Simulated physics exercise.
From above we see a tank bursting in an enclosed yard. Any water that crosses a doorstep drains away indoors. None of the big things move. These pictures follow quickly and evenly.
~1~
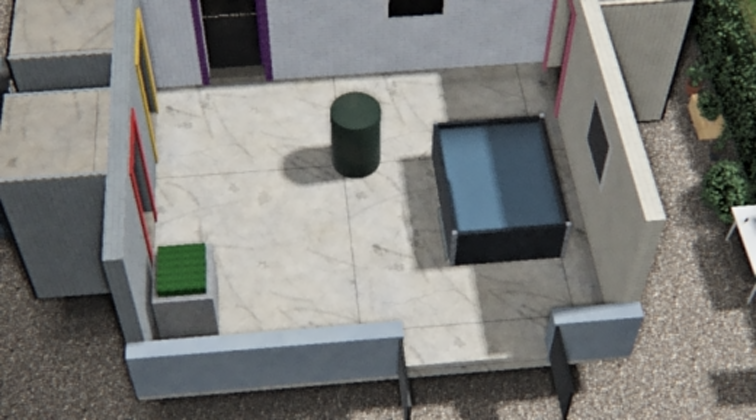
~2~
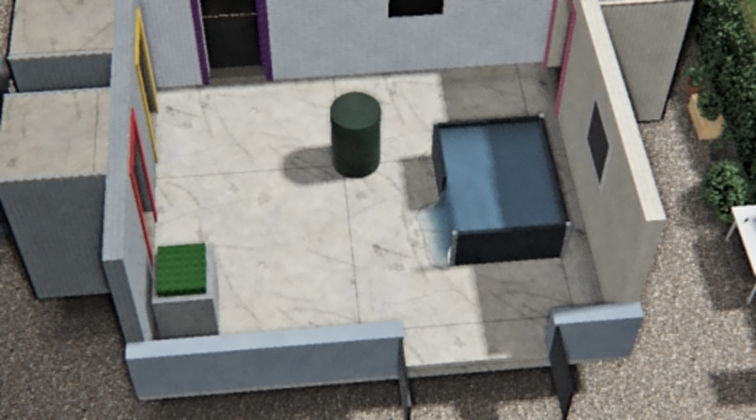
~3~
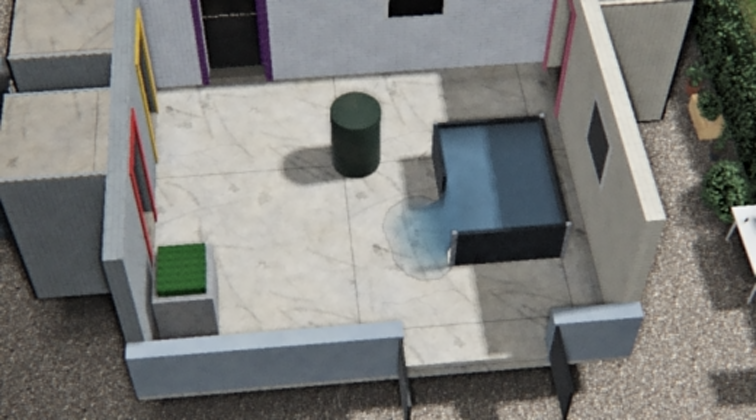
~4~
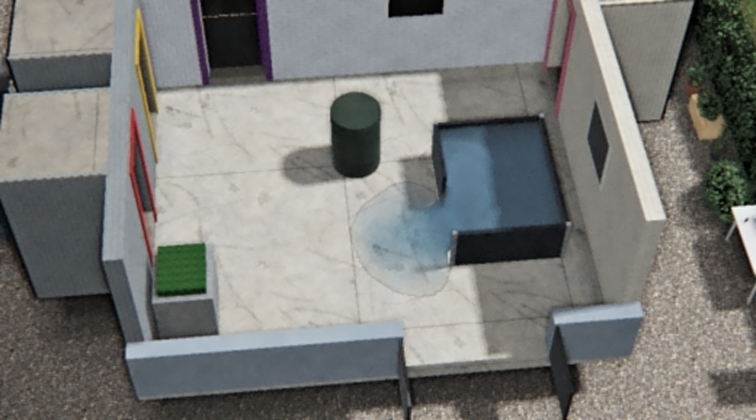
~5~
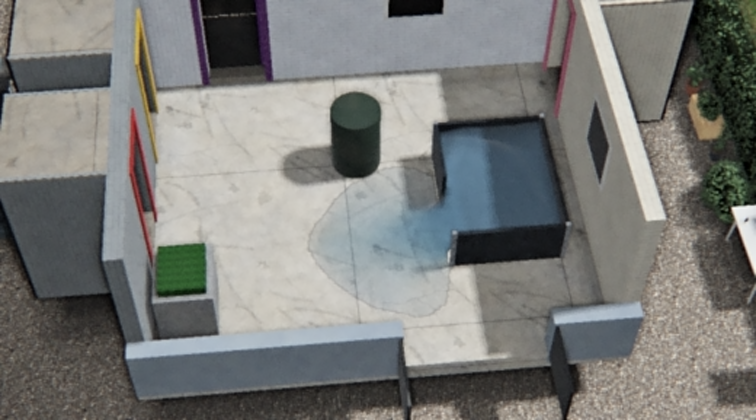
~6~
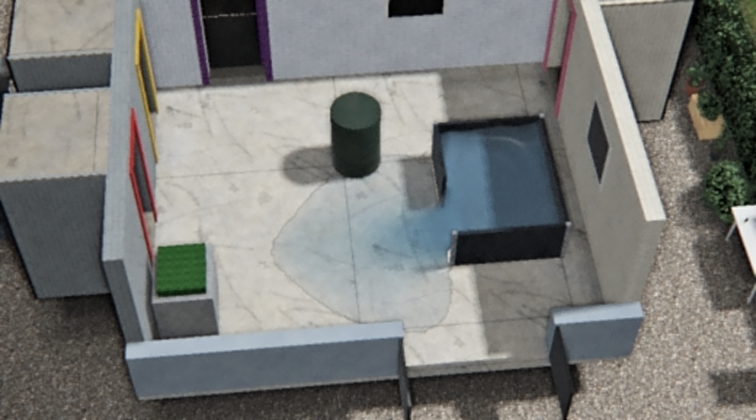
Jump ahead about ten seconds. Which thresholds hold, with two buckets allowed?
In the end pink door: Not too much gets in there; purple door: Not too much gets in there; red door: Not too much gets in there; yellow door: Too much gets in there.
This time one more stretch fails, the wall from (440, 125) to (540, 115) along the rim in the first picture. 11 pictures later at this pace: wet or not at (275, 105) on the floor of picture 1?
By then I'd expect it to be drenched.
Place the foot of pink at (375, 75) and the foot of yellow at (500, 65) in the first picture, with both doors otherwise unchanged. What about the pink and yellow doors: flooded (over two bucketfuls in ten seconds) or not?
Pink: Falls short. Yellow: Falls short.
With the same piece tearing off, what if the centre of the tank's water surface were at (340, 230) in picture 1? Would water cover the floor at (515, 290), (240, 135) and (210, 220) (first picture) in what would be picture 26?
Going through them in turn: Waterlogged, waterlogged and waterlogged.
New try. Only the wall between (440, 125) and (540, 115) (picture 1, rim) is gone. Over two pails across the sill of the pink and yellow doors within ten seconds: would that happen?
Put simply, the pink door overflows; the yellow door overflows.
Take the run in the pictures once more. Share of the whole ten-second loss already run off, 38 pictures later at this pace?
Roughly 35 percent of it.
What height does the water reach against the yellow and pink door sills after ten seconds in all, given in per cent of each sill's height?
Some 120 percent, then some 70 percent.
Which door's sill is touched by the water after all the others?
The pink-painted one.
A moment on, water covers 40 % of the floor; the pink door not reached, the purple door not reached, the red door wet at the sill, nothing in, the yellow door not reached.
Next, water covers 45 % of the floor; the pink door not reached, the purple door not reached, the red door wet at the sill, nothing in, the yellow door not reached.
Then, water covers 50 % of the floor; the pink door not reached, the purple door not reached, the red door wet at the sill, nothing in, the yellow door under two buckets in.
Later, water covers 70 % of the floor; the pink door not reached, the purple door wet at the sill, nothing in, the red door wet at the sill, nothing in, the yellow door over two buckets in.
In the end, water covers 95 % of the floor; the pink door wet at the sill, nothing in, the purple door wet at the sill, nothing in, the red door wet at the sill, nothing in, the yellow door over two buckets in.
